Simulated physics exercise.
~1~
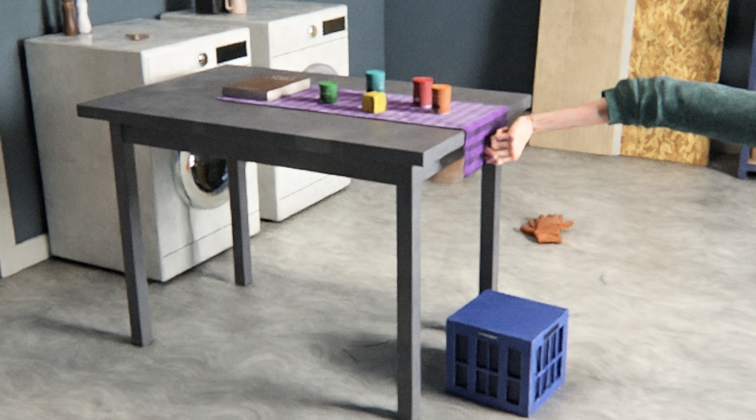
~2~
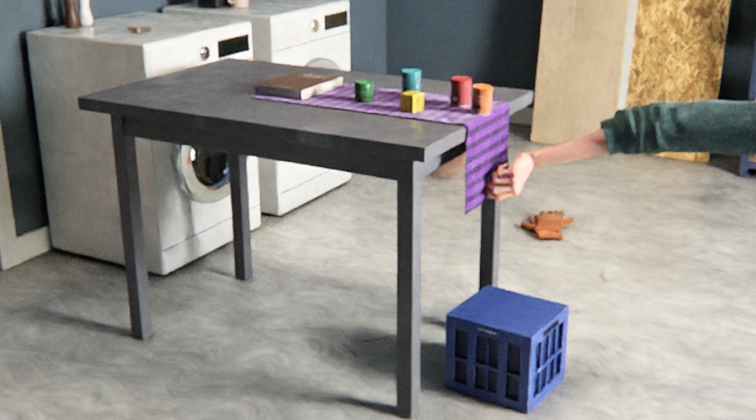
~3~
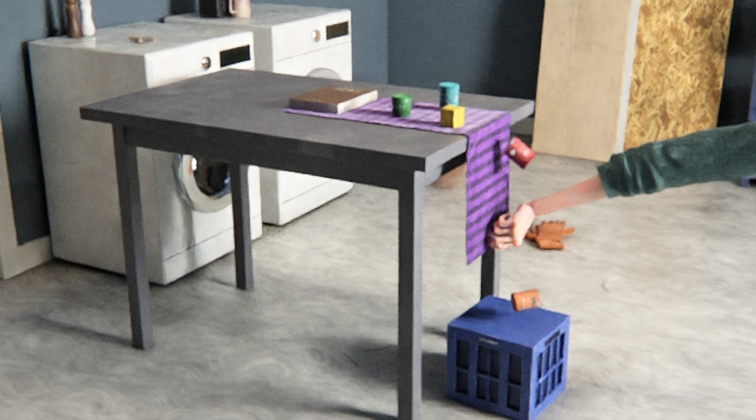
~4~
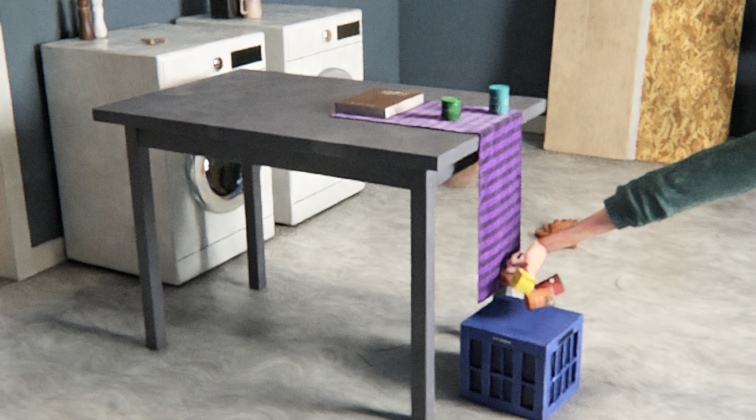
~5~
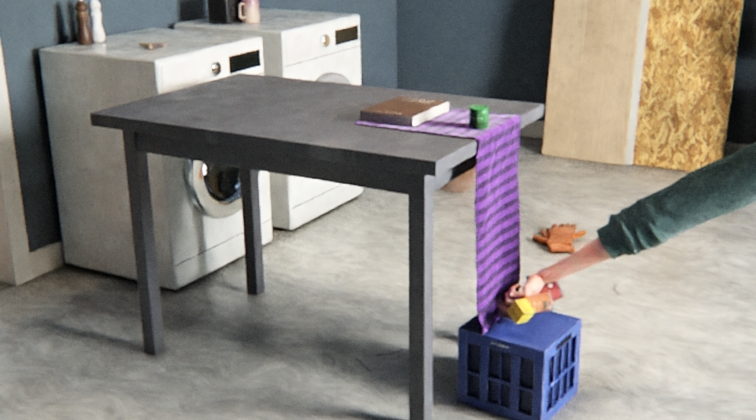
The clip opens on a dark table where a purple cloth carries a book, a green pot, a yellow cube and turquoise, red and orange cans, with a hand gripping the cloth's right end. The hand draws the end downward, and everything on the cloth slides right toward the edge. The orange can drops onto the blue crate below, with the red can tumbling after it. The yellow cube falls next, landing by the hand, and then the turquoise can leaves the table too. At the end the hem reaches the crate, four things are gone from the tabletop, and the book and green pot remain.
